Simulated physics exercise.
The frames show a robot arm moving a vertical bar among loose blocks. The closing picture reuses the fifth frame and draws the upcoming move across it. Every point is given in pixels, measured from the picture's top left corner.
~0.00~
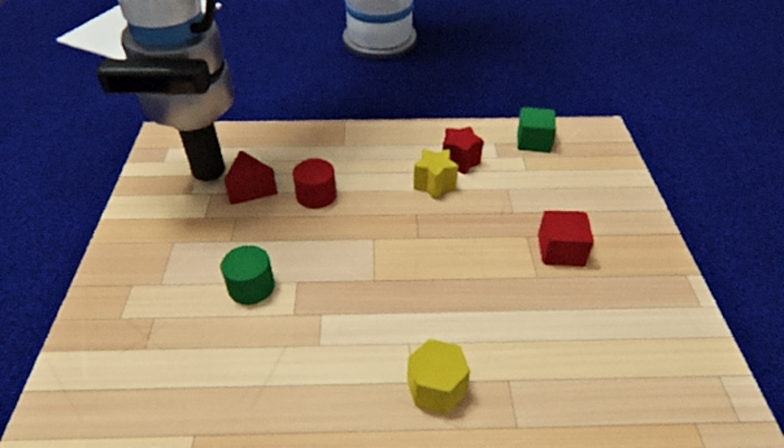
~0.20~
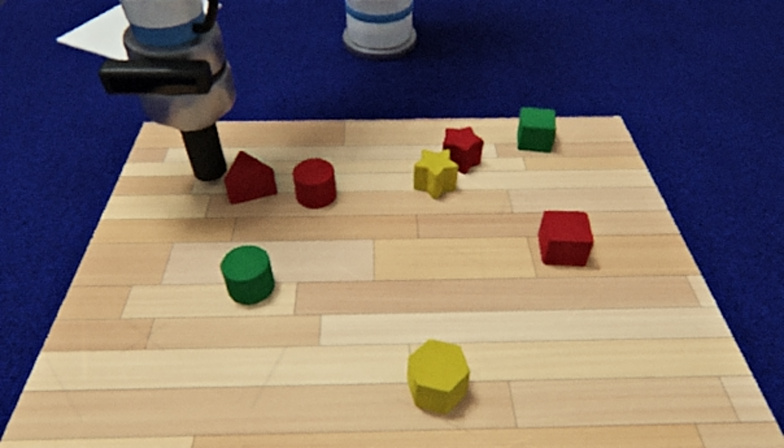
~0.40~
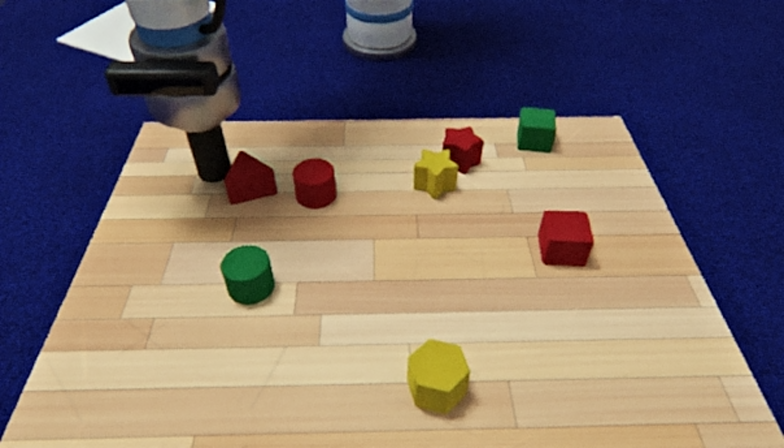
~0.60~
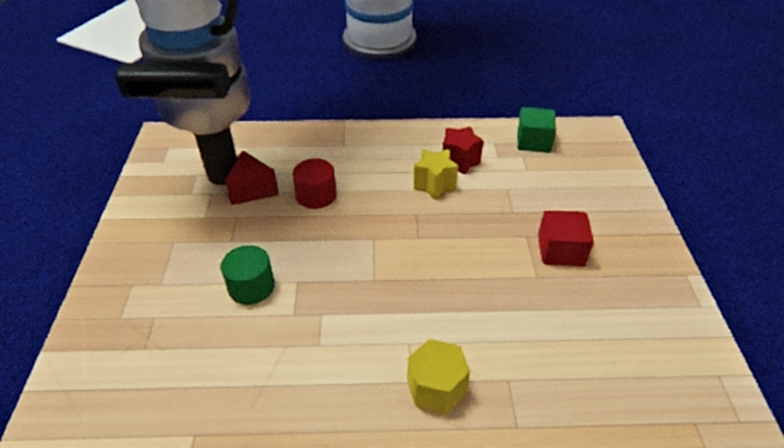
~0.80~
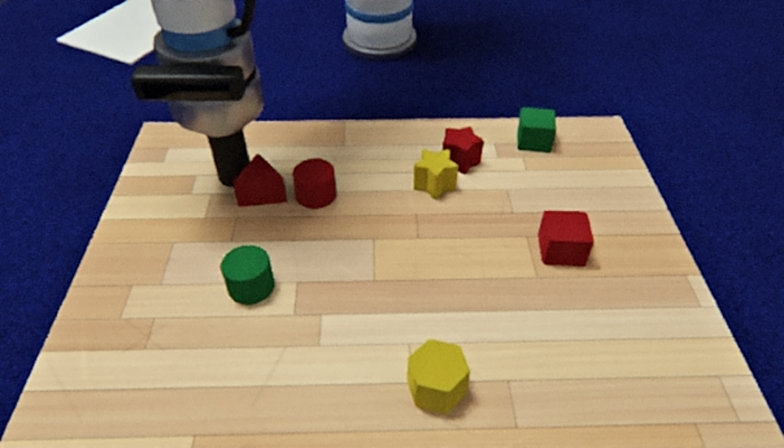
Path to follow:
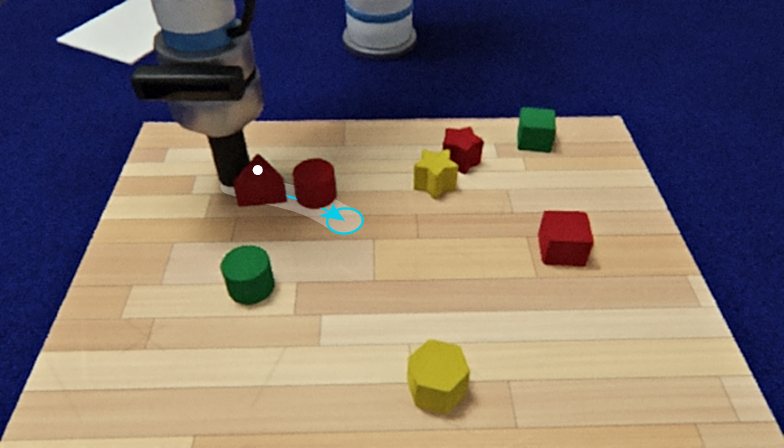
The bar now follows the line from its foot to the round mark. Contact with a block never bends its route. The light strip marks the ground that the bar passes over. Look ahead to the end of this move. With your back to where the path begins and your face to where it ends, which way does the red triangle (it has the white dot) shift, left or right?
The shift is to the right of that direction.
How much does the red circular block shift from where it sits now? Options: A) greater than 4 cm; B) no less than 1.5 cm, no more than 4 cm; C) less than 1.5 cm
My answer is option A.
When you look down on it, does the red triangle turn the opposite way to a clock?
In short: No.
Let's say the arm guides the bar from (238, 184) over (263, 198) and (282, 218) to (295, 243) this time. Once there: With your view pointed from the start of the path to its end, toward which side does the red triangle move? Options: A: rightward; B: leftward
(B)
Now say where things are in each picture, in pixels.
The first frame shows lower end of the bar at (209, 170), tops of blocks, red triangle at (246, 166), red circular block at (313, 170).
The second frame shows bar at (210, 171), blocks as before.
The third frame shows bar at (215, 172), blocks as before.
The fourth frame shows bar at (224, 174), blocks as before.
The fifth frame shows bar at (236, 177), red triangle at (258, 170), red circular block at (313, 170).
The drawn path runs from (238, 184) by way of (293, 198) to (345, 221); the dot is on the red triangle.
What follows on the original path. One third of the way, bar at (274, 186); red triangle at (291, 185), turned 25° clockwise; red circular block at (325, 171).
Two thirds of the way, bar at (311, 196); red triangle at (318, 201), turned 35° clockwise; red circular block at (348, 173).
At the end, bar at (344, 213); red triangle at (334, 221), turned 85° clockwise; red circular block at (366, 174).
